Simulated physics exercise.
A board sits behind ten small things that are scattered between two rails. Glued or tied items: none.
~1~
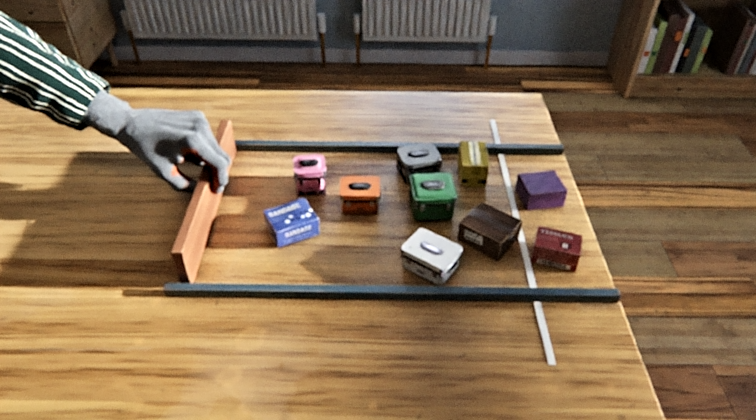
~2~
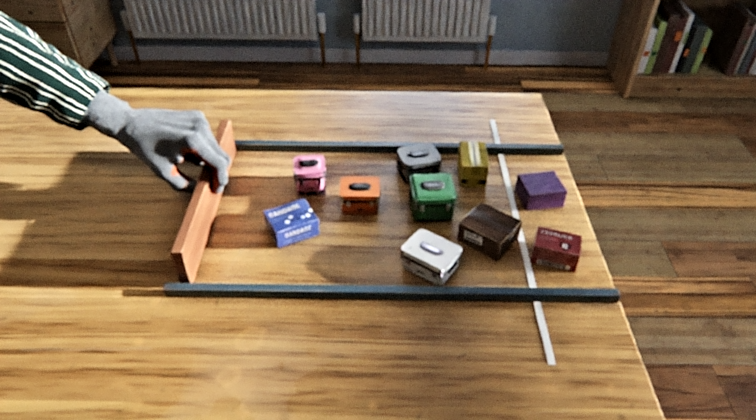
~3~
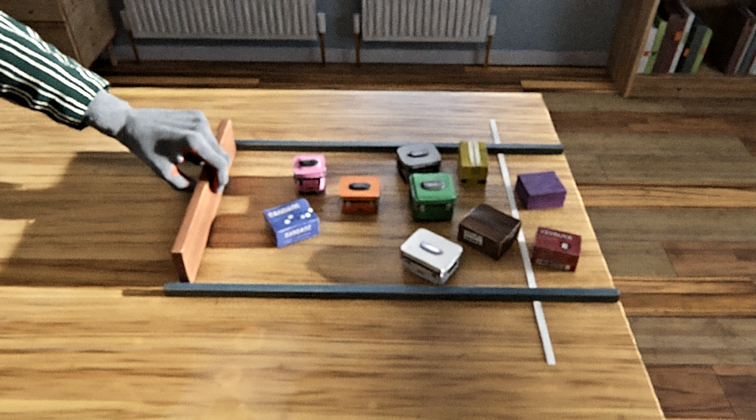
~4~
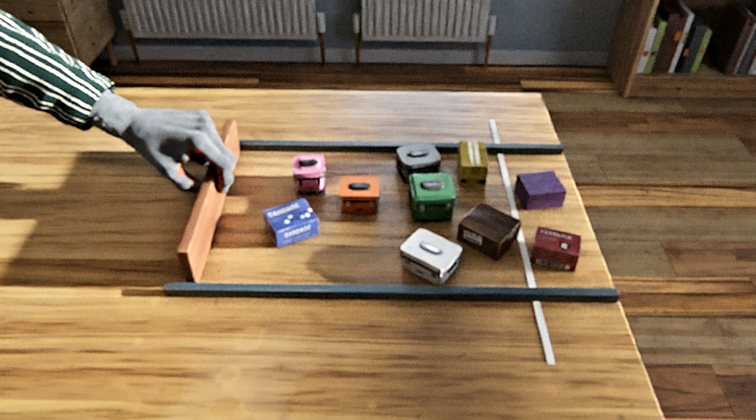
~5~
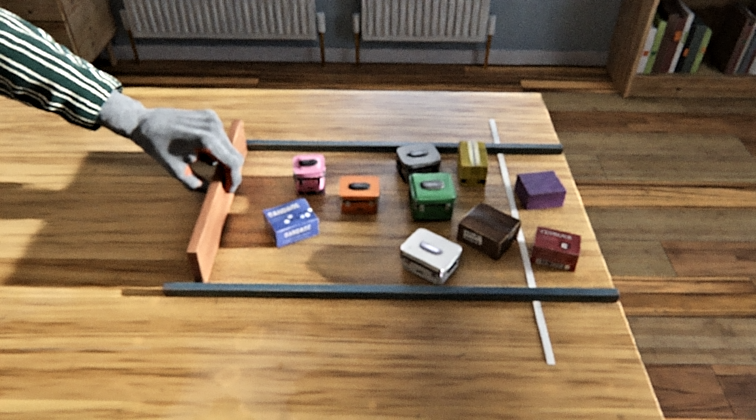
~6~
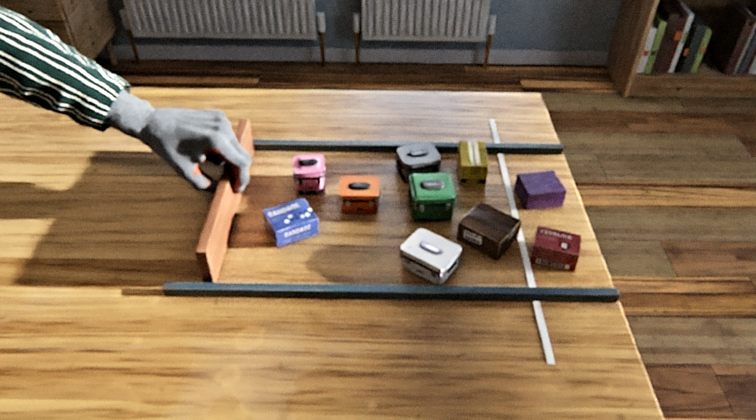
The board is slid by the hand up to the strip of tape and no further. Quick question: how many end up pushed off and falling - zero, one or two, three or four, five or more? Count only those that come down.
One or two.
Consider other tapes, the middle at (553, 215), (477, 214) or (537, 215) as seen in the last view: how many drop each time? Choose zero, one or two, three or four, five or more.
Place by place: Five or more, then not one, then either three or four.
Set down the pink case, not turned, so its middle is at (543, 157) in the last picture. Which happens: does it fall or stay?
From that start, the object then does not stay.
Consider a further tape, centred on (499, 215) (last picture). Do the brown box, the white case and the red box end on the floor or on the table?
Going in order, the brown box keeps its spot, then the white case keeps its spot, then the red box goes off the edge.
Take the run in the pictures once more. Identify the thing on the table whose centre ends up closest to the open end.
I reckon it's the brown box.
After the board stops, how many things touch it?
At rest, 5 are in contact.
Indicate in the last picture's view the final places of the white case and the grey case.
About (550, 266), and the other about (519, 157).
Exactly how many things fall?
Count: 2.
A little later, none off yet; purple block at rest near (540, 190); red box at rest near (556, 248); brown box at rest near (489, 230).
Next, none off yet; purple block shifted a little near (558, 189); red box shifted about its own width near (598, 261); brown box shifted about its own width near (546, 237).
When it is over, the number that fall off is one or two; down, red box and purple block.
